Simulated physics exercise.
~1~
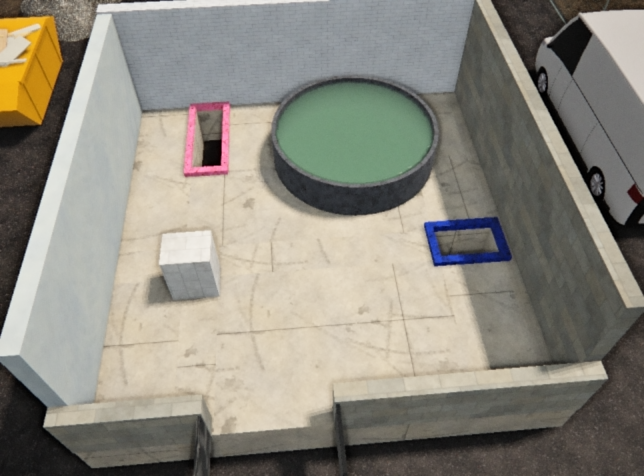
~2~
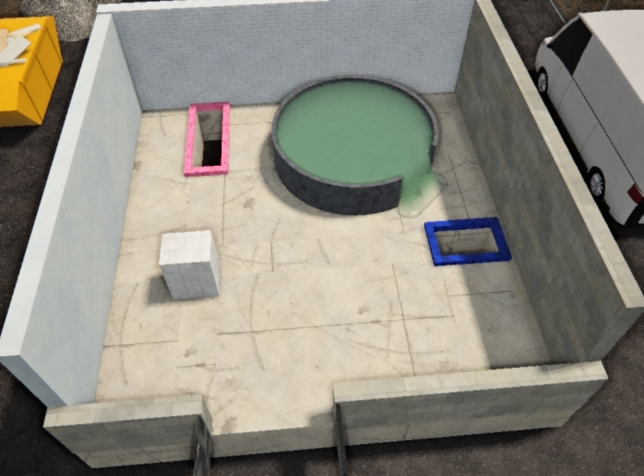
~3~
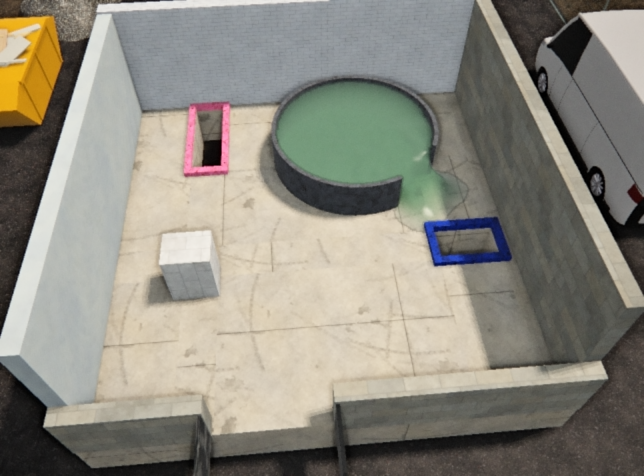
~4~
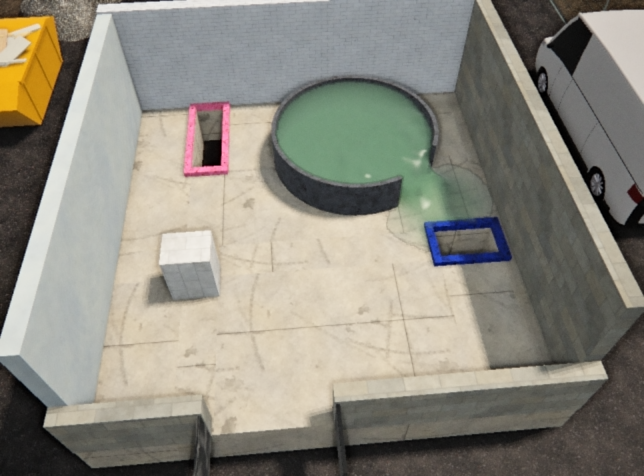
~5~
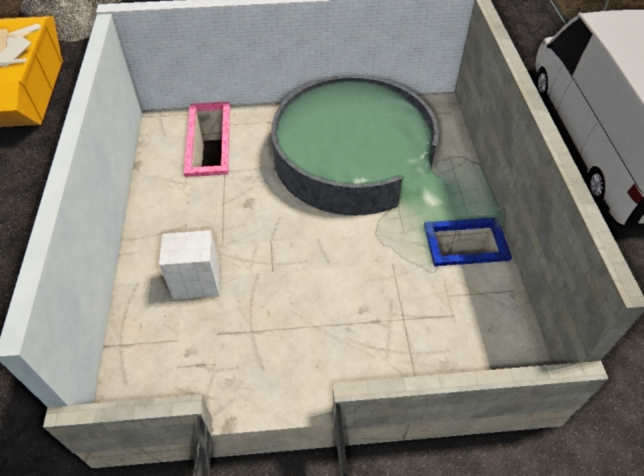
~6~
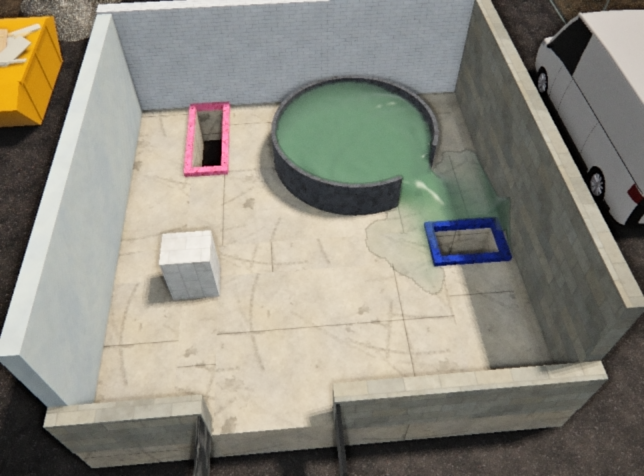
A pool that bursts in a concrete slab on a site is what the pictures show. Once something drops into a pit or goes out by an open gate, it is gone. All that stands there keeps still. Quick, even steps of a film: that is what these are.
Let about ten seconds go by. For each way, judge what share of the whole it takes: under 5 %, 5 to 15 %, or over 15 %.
In the end the gate is nearly idle - draining beneath five per cent; the pink pit is nearly idle - draining beneath five per cent; the blue pit is busy - draining past fifteen per cent.
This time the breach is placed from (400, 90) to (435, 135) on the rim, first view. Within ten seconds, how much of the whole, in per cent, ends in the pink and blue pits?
Approximately, pink takes 4 % and blue takes 25 %.
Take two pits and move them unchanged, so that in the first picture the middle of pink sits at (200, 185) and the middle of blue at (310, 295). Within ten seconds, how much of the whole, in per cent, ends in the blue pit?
Result - blue pit: 0 %.
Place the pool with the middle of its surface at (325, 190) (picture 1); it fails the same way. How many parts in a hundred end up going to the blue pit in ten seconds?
Blue: 20 %.
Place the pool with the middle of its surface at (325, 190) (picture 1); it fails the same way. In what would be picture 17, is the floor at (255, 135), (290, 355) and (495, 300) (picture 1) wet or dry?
Well, first one stays dry, second one stays dry, third one got wet.
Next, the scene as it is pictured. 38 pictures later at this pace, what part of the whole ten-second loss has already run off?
Around 80 % of the total, roughly.
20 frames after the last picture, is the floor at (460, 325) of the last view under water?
That place: Swamped.
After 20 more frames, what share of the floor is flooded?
It comes out near 30 percent.
A moment on, water covers 15 % of the floor; the gate 0 %, the pink pit 0 %, the blue pit 6 %.
Next, water covers 25 % of the floor; the gate 0 %, the pink pit 0 %, the blue pit 13 %.
Then, water covers 30 % of the floor; the gate 0 %, the pink pit 0 %, the blue pit 22 %.
Later, water covers 50 % of the floor; the gate 0 %, the pink pit 0 %, the blue pit 32 %.
In the end, water covers 75 % of the floor; the gate 2 %, the pink pit 0 %, the blue pit 39 %.
